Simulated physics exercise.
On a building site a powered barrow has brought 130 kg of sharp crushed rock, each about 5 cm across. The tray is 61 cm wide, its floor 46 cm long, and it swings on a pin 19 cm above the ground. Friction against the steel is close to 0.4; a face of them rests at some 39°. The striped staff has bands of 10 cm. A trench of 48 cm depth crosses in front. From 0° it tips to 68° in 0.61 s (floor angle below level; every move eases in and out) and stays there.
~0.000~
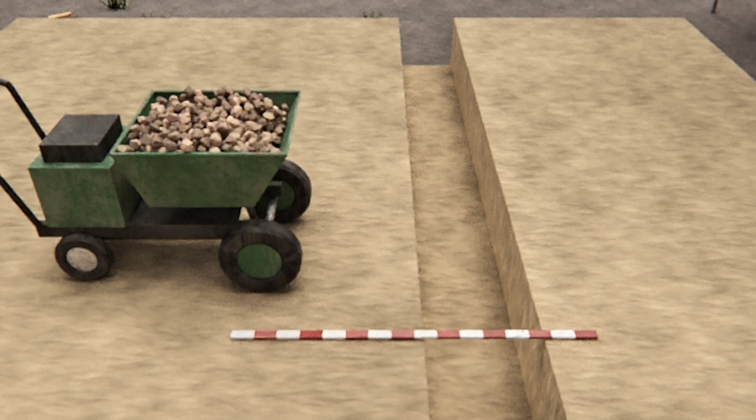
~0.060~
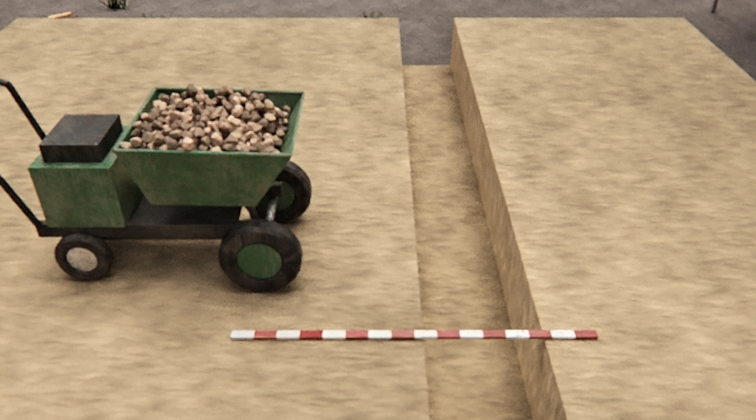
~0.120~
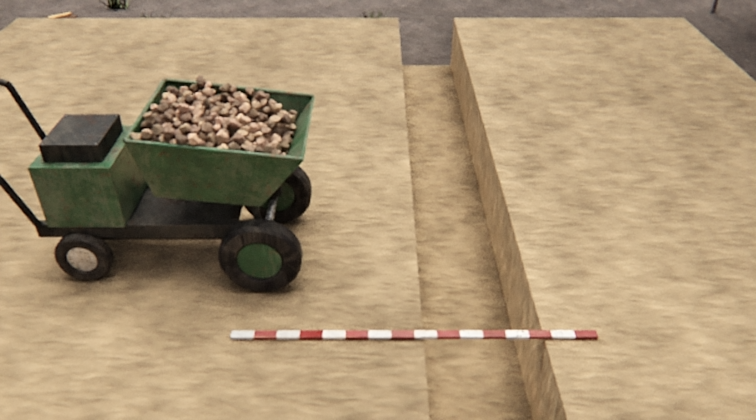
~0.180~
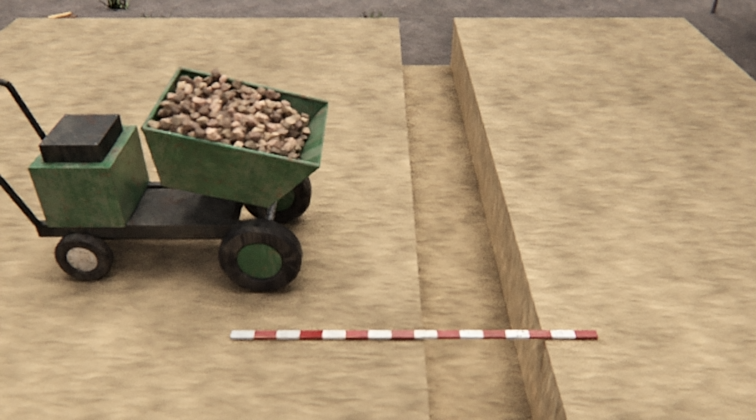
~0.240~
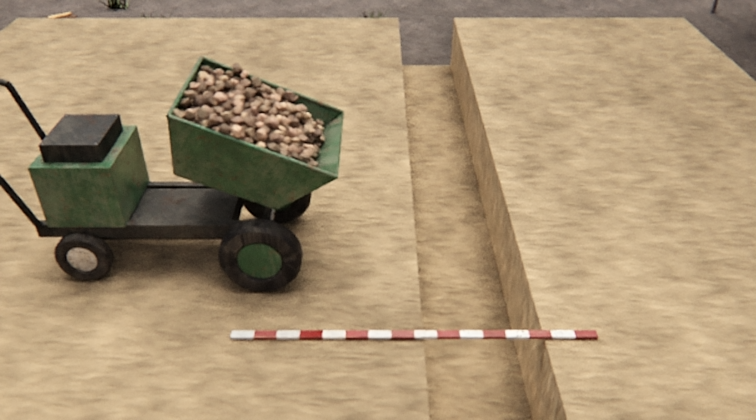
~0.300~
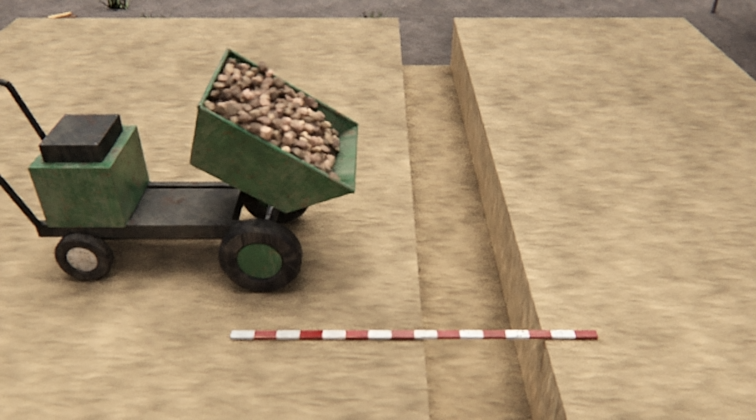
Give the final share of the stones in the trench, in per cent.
About 58 per cent.
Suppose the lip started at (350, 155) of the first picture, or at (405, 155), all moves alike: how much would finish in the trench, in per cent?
First some 60, then 30 per cent.
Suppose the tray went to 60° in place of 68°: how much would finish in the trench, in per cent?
It would be near 40 per cent.
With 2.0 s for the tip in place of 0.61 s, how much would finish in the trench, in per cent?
Then about 35 per cent.
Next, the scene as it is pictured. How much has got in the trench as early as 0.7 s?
About 20 per cent by then.
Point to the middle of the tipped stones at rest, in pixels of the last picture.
Around (472, 315).
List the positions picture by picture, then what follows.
Lip at (286, 155), floor tilted 0°, highest stones at (205, 101), in the first frame.
The tray is at 2°, its lip at (291, 156); the top of the load is at (207, 99); the stones move at 0.4 m/s on average, in the second frame.
Lip at (302, 160), floor tilted 7°, highest stones at (195, 94); the stones move at 0.9 m/s on average, in the third frame.
Lip at (319, 167), floor tilted 14°, highest stones at (195, 88); the stones move at 1.3 m/s on average, in the fourth frame.
The tray is at 23°, its lip at (337, 177); the top of the load is at (209, 78); the stones move at 1.4 m/s on average, in the fifth frame.
The tray is at 33°, its lip at (354, 191); the top of the load is at (231, 74); the stones move at 1.5 m/s on average, in the sixth frame.
After 0.5 s the floor is at 58°; 100 % in the tray; the foremost stones are at (379, 195).
After 0.7 s the floor is at 68°; 72 % in the tray, 6 % short of the trench, 22 % in the trench; the foremost stones are at (465, 297).
After 1.1 s the floor is at 68°; 43 % in the tray, 7 % short of the trench, 49 % in the trench; the foremost stones are at (505, 303).
After 3.0 s the floor is at 68°; 35 % in the tray, 7 % short of the trench, 58 % in the trench; the foremost stones are at (508, 311).
